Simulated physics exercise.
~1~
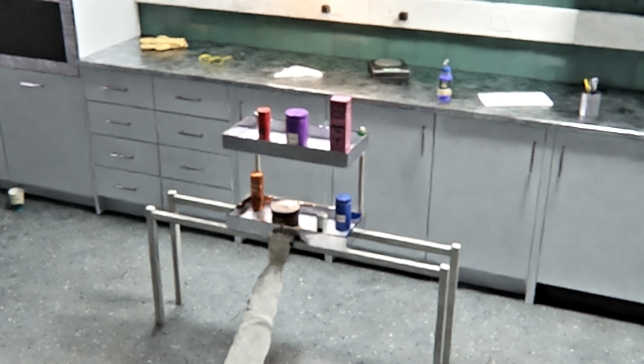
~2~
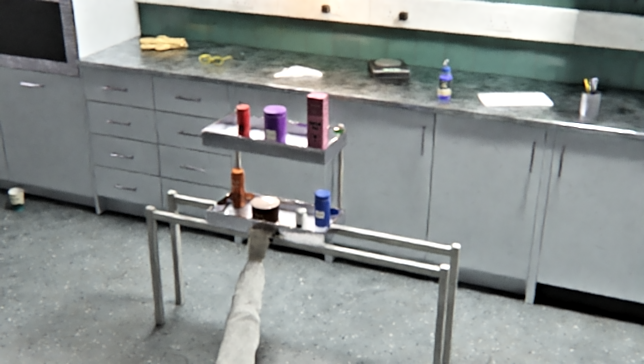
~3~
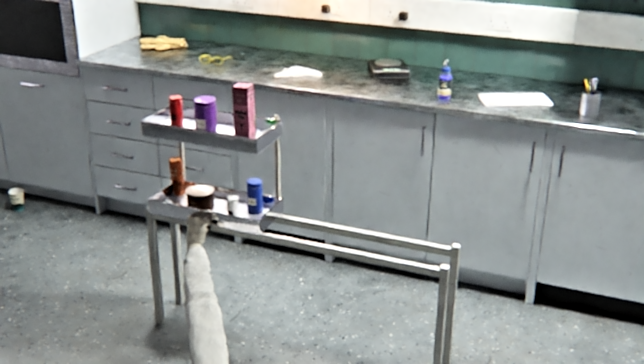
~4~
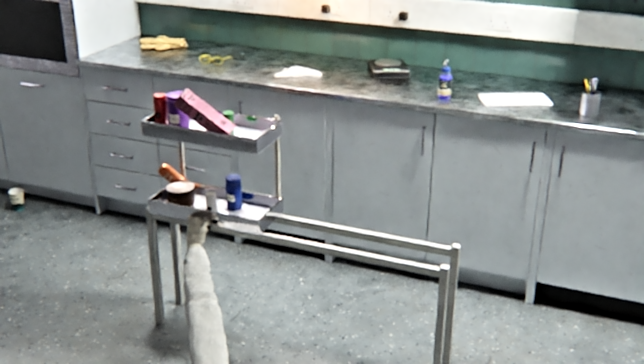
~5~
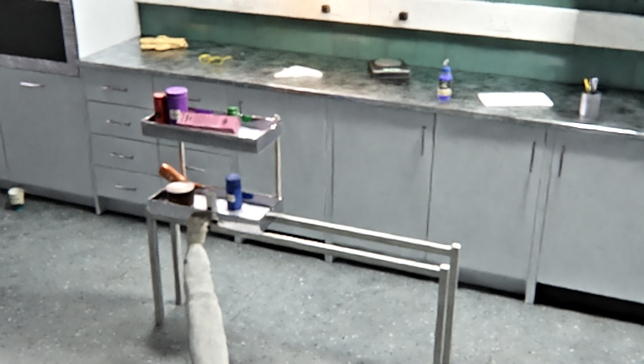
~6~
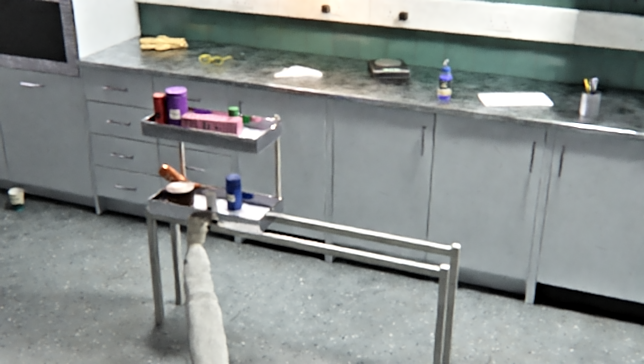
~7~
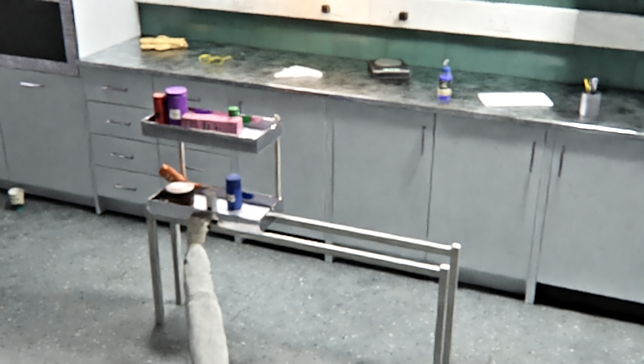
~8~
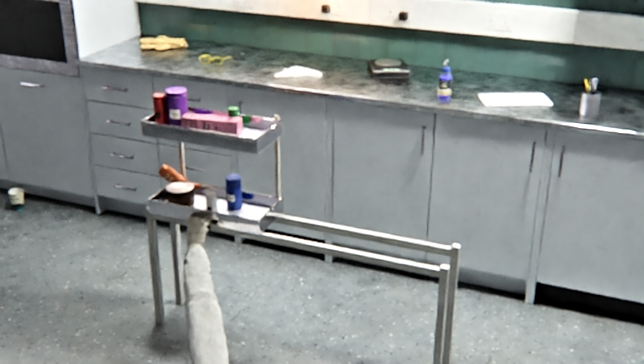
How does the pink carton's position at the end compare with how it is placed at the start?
At the start the pink carton stands upright on the upper level of the tray, and at the end it lies on its side there.
